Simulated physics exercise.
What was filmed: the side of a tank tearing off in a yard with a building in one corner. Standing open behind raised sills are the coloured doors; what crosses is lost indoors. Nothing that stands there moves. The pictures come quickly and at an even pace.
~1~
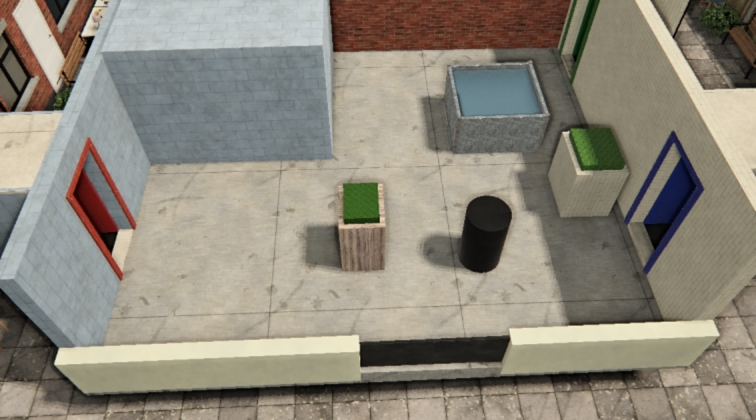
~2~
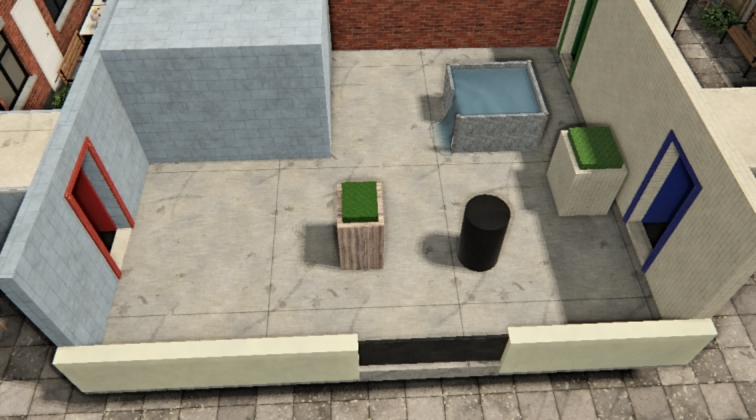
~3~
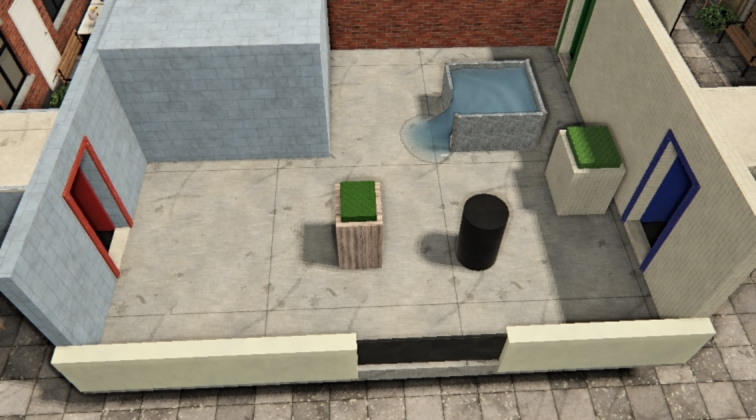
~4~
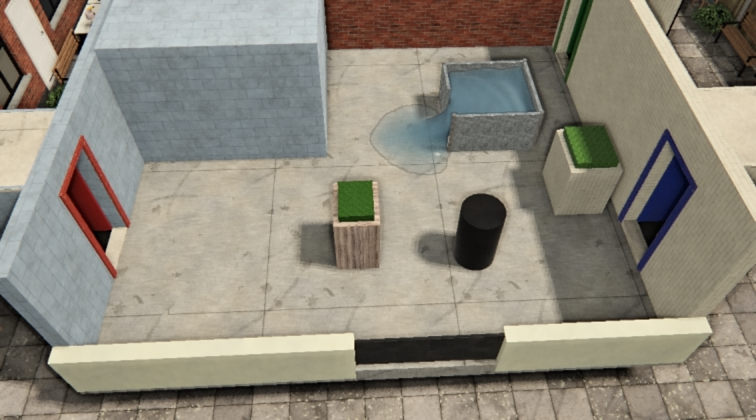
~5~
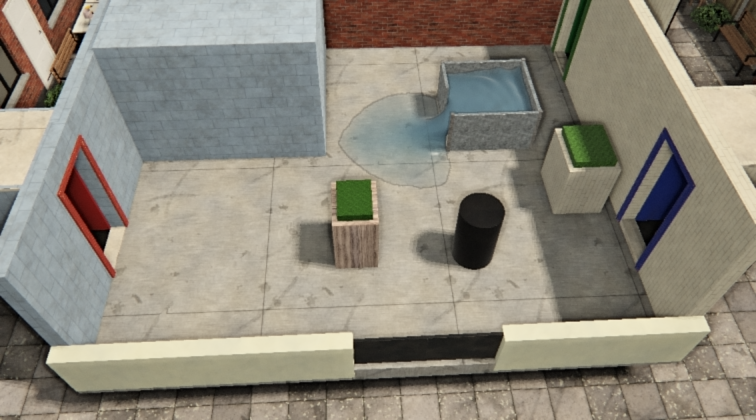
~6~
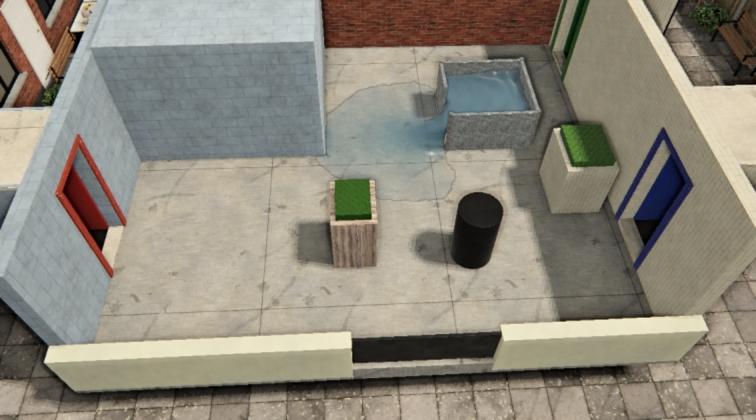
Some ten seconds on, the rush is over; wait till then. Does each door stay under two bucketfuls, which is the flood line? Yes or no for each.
Red door - no, it floods; blue door - yes, stays under; green door - no, it floods.
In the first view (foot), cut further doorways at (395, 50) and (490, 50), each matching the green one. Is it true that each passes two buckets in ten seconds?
Results, in sequence: Gets past it and doesn't reach it.
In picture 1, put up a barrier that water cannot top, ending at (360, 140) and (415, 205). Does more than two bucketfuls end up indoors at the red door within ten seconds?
Taking them one at a time, red stays within the limit.
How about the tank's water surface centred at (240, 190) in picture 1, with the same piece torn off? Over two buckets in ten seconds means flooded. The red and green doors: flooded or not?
I'd say red overshoots the threshold while green stays within the threshold.
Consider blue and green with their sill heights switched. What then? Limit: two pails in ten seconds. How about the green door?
Result for green: It admits less.
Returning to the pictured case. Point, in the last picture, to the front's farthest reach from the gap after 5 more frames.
Look around (224, 199).
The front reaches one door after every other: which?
Result: The blue one.
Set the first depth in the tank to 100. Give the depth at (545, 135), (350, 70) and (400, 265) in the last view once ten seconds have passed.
Readings in sequence: 4, 4, 2 percent.
A moment on, water covers 20 % of the floor; the red door not reached, the blue door not reached, the green door not reached.
Next, water covers 35 % of the floor; the red door not reached, the blue door not reached, the green door not reached.
Then, water covers 55 % of the floor; the red door over two buckets in, the blue door not reached, the green door not reached.
Later, water covers 65 % of the floor; the red door over two buckets in, the blue door not reached, the green door over two buckets in.
In the end, water covers 90 % of the floor; the red door over two buckets in, the blue door wet at the sill, nothing in, the green door far over two buckets in.
